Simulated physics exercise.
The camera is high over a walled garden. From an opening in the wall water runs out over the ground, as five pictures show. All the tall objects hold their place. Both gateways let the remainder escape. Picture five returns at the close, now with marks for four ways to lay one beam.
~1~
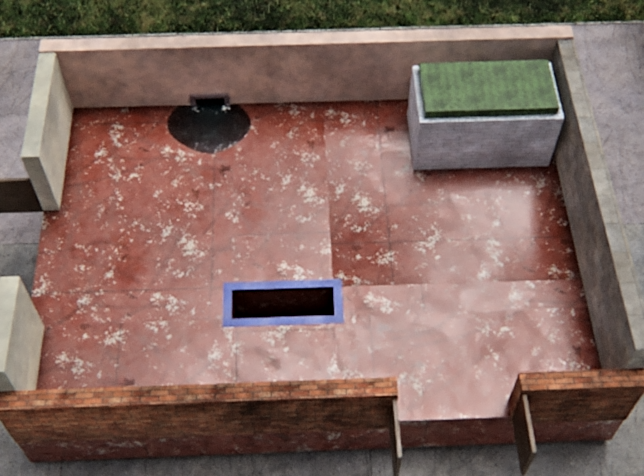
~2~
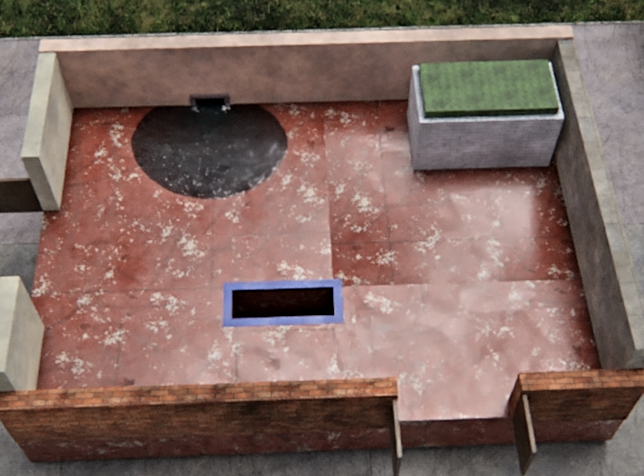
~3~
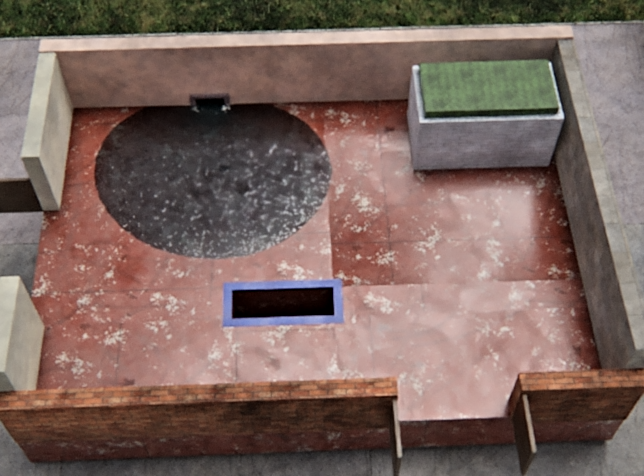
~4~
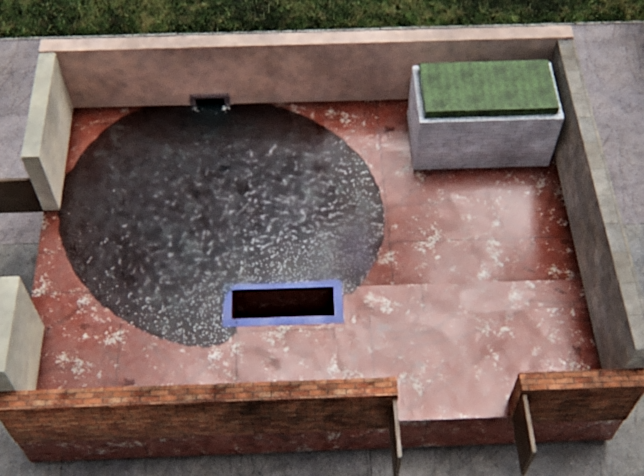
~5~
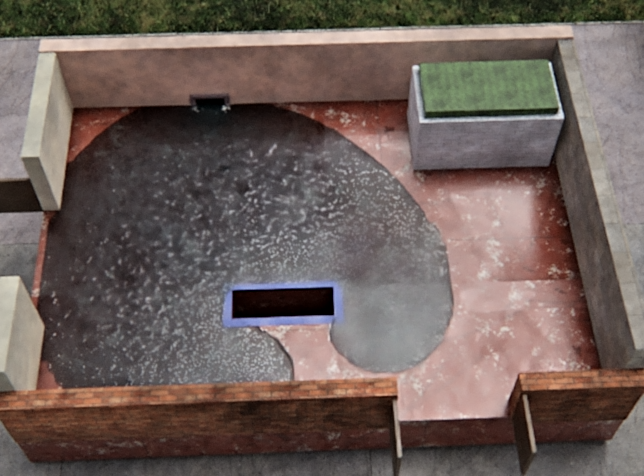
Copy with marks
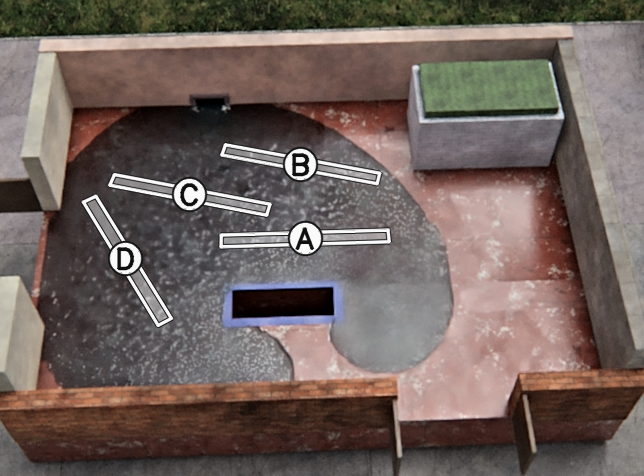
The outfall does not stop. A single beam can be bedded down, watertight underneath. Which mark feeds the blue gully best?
Choose D.
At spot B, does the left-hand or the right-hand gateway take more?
The right one.
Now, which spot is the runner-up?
It is B.
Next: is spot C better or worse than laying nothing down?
Spot C is worse.
In white, A from (221, 240) to (388, 235); B from (223, 149) to (378, 178); C from (112, 179) to (268, 209); D from (89, 199) to (164, 321).
With A, about 10 % of the stream goes into the blue gully, about 88 % out by the gates.
With B, about 23 % of the stream goes into the blue gully, about 75 % out by the gates.
With C, about 12 % of the stream goes into the blue gully, about 85 % out by the gates.
With D, about 46 % of the stream goes into the blue gully, about 50 % out by the gates.
